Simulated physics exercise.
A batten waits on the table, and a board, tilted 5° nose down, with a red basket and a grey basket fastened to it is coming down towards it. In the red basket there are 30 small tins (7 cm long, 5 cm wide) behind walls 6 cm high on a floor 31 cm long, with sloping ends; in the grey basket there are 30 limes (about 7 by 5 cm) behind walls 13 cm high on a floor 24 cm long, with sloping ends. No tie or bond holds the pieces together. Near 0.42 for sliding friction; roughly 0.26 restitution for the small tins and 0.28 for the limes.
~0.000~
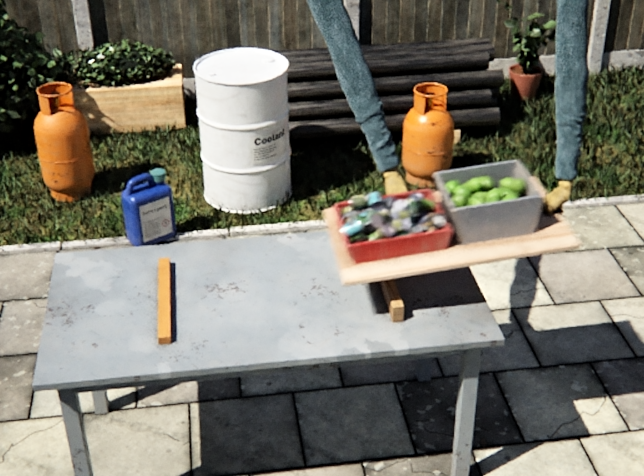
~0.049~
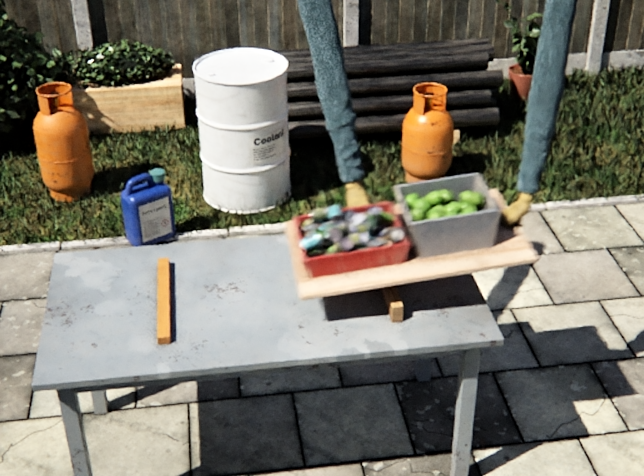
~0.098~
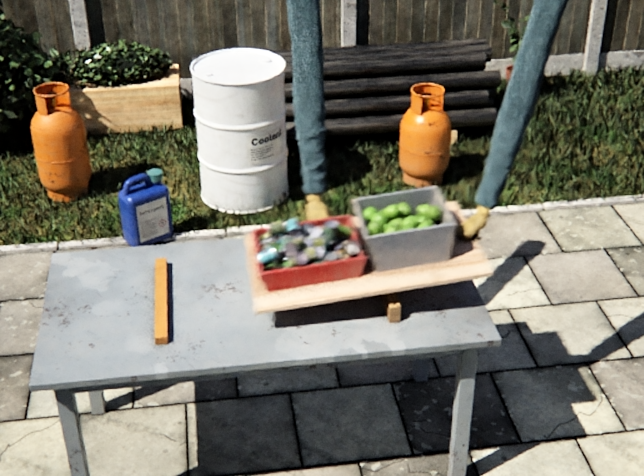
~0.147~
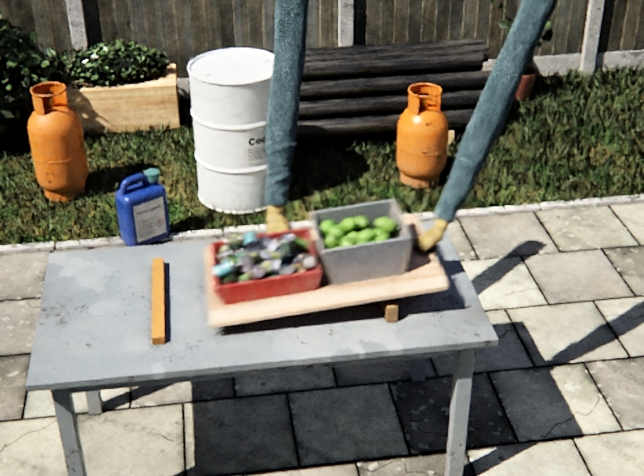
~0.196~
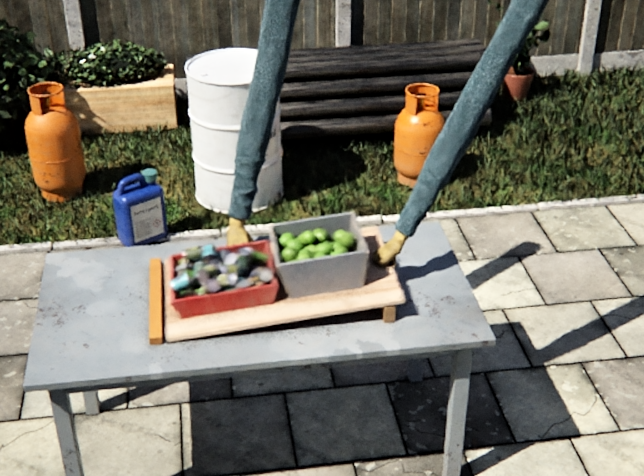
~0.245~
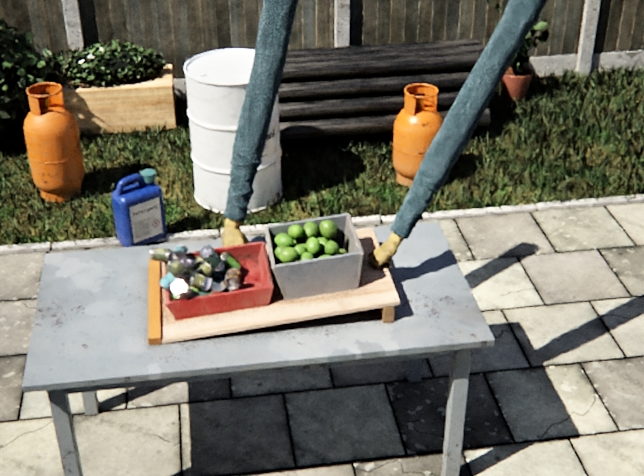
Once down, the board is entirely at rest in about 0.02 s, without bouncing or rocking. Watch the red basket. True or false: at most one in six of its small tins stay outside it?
False, more than one in six end up outside.
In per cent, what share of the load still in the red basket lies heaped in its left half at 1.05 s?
About 70 per cent.
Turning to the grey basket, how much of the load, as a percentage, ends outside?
Grey basket, 5 in a hundred gone.
After 0.39 s, the red basket is down by 7 of 30 and the grey basket is down by 1 of 30.
After 0.61 s, the red basket is down by 9 of 30 and the grey basket is down by 2 of 30.
When it is over (at 1.05 s), the red basket is down by 9 of 30 and the grey basket is down by 2 of 30. Asked share, 9 of 30, 30 per cent.
